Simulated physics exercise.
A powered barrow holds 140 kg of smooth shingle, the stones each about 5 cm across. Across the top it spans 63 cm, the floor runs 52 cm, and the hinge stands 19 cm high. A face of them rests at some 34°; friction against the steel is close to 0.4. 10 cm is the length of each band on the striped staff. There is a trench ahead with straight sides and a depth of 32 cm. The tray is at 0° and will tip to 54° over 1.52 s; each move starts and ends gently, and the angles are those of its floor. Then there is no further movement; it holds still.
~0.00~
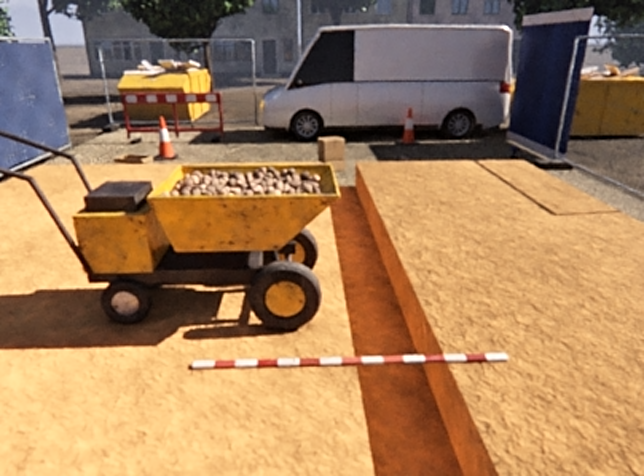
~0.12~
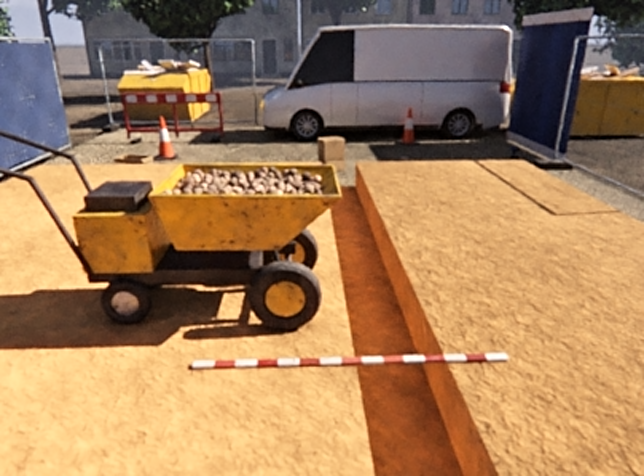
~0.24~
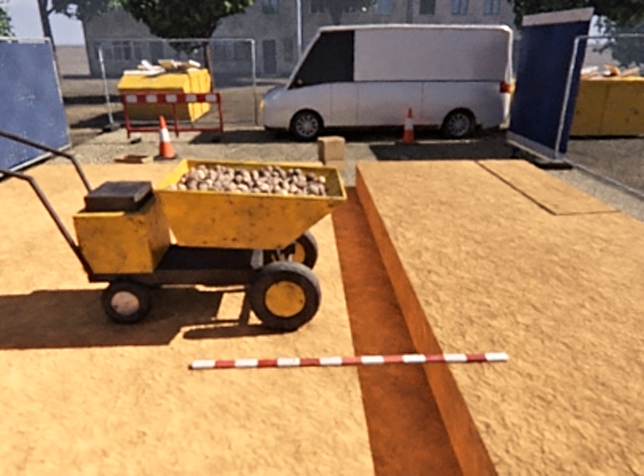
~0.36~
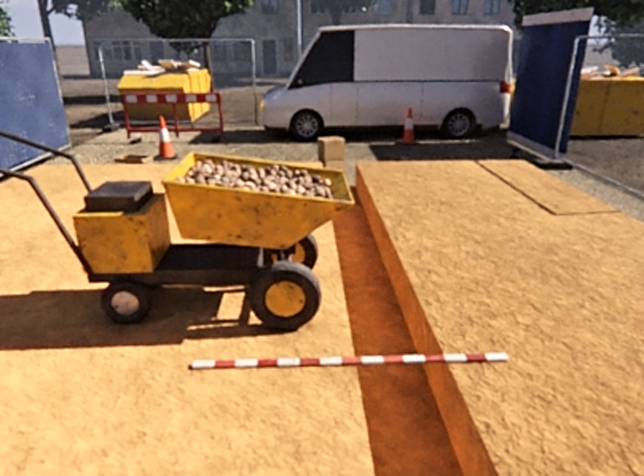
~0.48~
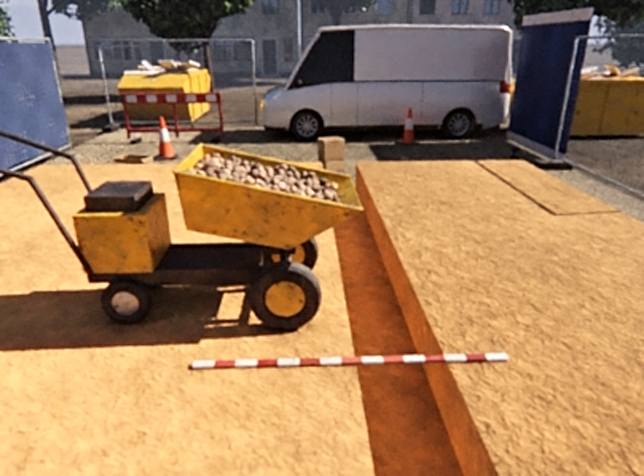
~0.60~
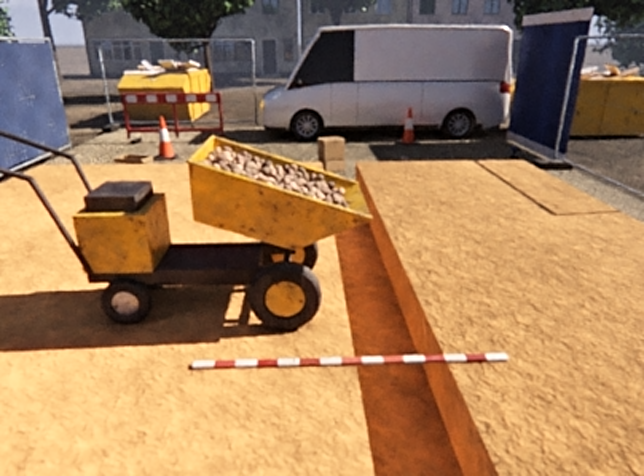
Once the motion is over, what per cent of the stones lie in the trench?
52 %.
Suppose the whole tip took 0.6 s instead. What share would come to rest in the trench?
I'd put it at some 40 in a hundred.
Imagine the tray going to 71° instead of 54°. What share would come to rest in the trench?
Some 50 in a hundred, I'd say.
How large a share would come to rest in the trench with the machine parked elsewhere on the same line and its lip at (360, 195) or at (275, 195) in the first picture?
Around 35% for the first place and 90% for the second.
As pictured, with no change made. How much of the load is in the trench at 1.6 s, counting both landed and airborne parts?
By that point it's something like 15 in a hundred.
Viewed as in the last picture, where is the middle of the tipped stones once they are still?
Their middle ends up near (412, 319).
After 1.1 s the floor is at 46°; 100 % in the tray; the foremost stones are at (384, 233).
After 1.6 s the floor is at 54°; 70 % in the tray, 15 % in the trench, 16 % past the trench; the foremost stones are at (468, 299).
After 2.0 s the floor is at 54°; 41 % in the tray, 20 % in the trench, 38 % past the trench; the foremost stones are at (535, 297).
After 3.9 s the floor is at 54°; 6 % in the tray, 52 % in the trench, 41 % past the trench; the foremost stones are at (599, 303).
